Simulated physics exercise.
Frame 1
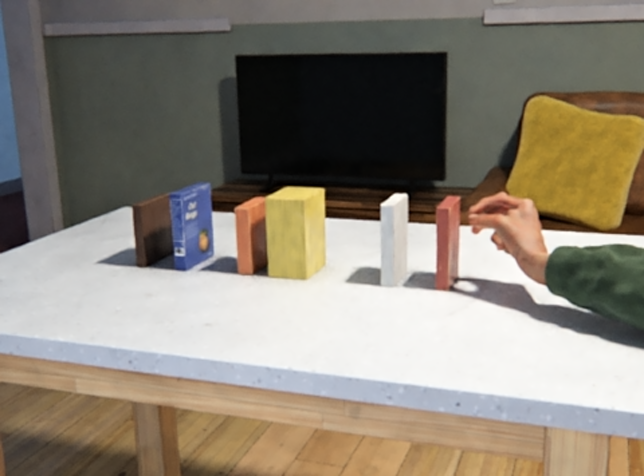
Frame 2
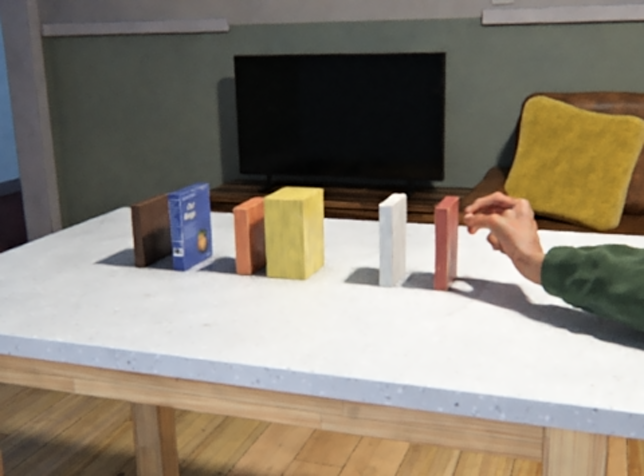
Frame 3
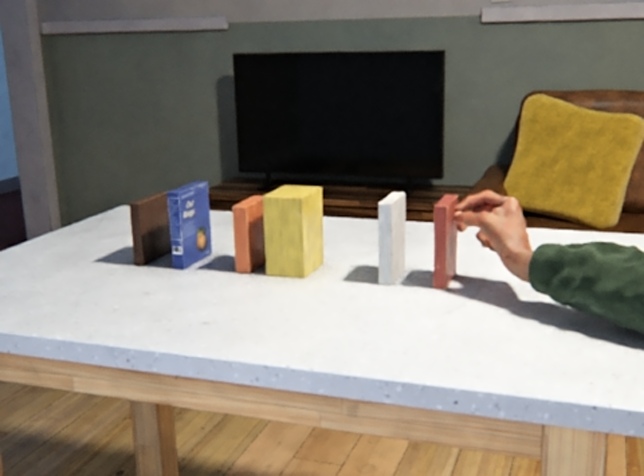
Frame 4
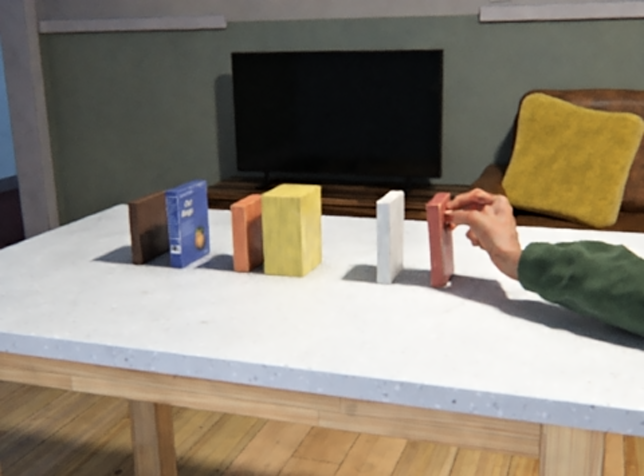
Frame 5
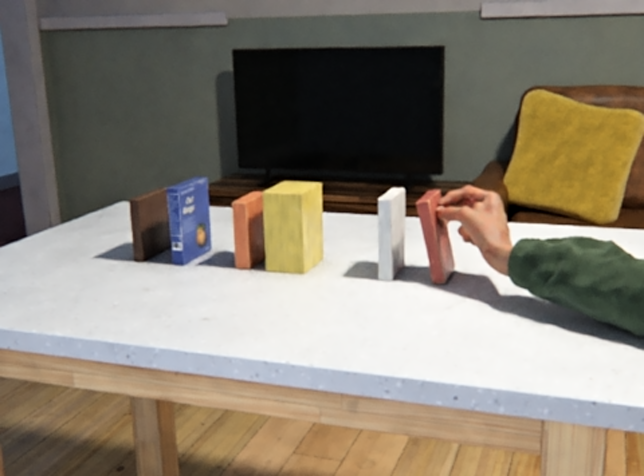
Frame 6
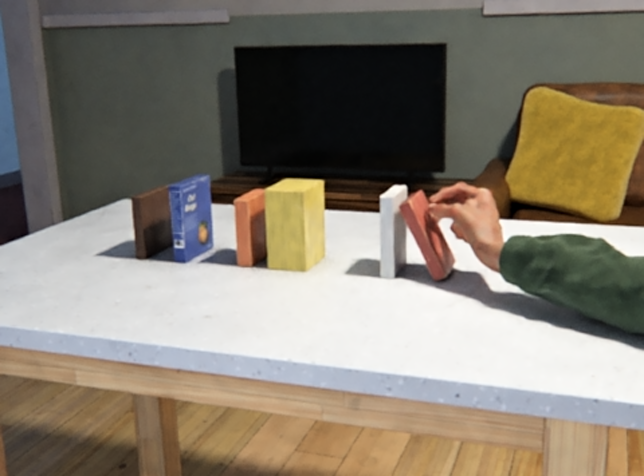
The clip opens on a row of upright blocks and boards on a white table, with a hand in a green sleeve just right of the red board. The fingers move left, meet the red board's upper part and push, tilting it leftward toward the white block while the others stay standing.
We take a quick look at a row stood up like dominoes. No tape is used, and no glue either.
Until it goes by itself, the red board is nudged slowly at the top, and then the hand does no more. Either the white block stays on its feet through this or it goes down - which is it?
It goes down.
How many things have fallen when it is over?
2 in total.
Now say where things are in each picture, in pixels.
White block (395, 240); yellow block (297, 232), in the first picture.
Orange board (253, 236); yellow block (295, 233), in the second picture.
Blue packet (191, 224); orange board (252, 234), in the third picture.
Red board 4° over; yellow block (293, 230); blue packet (189, 223), in the fourth picture.
Red board 12° over; orange board (252, 230); yellow block (294, 227), in the fifth picture.
Red board 27° over; white block (394, 232); blue packet (193, 218), in the sixth picture.
Then, 0.10 s on from there, red board 39° over; white block turned 10° from how it was put near (387, 230).
Then, 0.20 s on from there, red board 59° over; white block turned 38° from how it was put near (368, 234).
Then, 0.30 s on from there, red board 75° over; white block on its side near (352, 253).
Then, 0.40 s on from there, red board 75° over; white block on its side near (351, 260).
In the end, toppled on the table, white block; the other 3 unmoved. At the end, from the last picture's camera, white block near (352, 260).
